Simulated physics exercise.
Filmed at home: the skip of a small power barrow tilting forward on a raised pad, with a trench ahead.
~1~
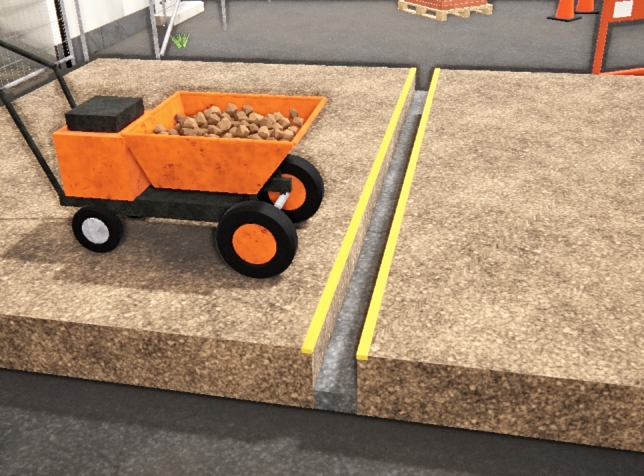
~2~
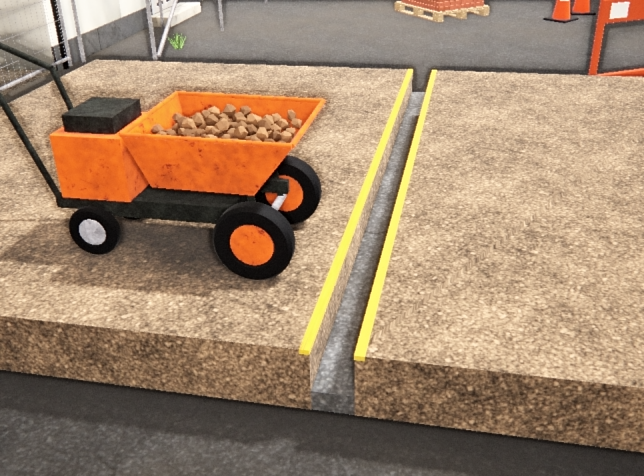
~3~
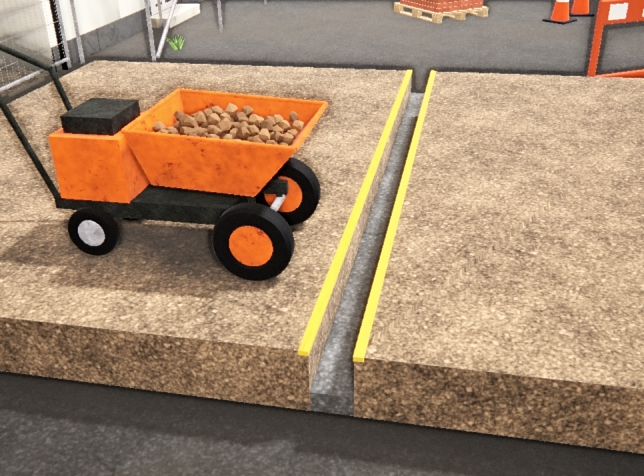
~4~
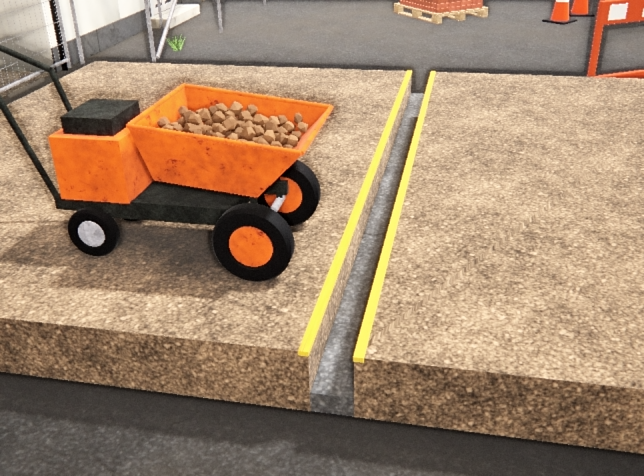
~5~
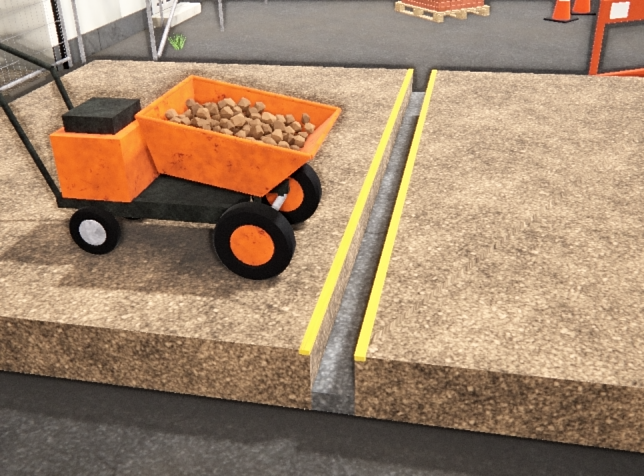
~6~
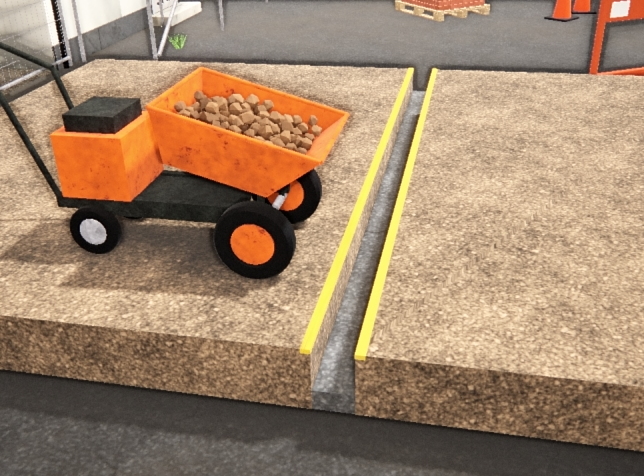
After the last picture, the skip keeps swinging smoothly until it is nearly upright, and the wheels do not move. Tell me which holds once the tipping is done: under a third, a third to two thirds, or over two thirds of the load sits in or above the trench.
Alright, so the trench is left with a share beneath one third.
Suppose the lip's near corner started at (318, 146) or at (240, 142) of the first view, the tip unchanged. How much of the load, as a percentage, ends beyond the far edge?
The first gives close to 80 per cent and the second 10 per cent.
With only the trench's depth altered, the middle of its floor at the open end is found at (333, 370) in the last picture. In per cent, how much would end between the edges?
Estimate: Approx. 10 per cent.
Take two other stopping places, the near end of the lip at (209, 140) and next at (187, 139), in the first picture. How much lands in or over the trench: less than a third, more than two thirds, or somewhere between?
First: In the middle band; second: In the middle band.
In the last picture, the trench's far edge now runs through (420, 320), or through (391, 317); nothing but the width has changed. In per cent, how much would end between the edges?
Roughly 90 percent first and 50 percent second.
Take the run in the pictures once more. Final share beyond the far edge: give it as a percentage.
About 75 %.
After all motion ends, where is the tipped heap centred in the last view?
Roughly at (437, 254), give or take.
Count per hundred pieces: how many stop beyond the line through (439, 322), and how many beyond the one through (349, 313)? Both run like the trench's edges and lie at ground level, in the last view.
That's 30 in a hundred for the first and 80 in a hundred for the second.
Soon after the last picture, skip tipped steeply; all in the skip.
A little later, skip tipped right over; about half in the skip; a stray few in or heaped over the trench; about half beyond it; a stray few falling.
Later still, skip tipped right over; about a quarter in the skip; a small part in or heaped over the trench; most beyond it.
At rest, skip tipped right over; about a quarter in the skip; a small part in or heaped over the trench; most beyond it.
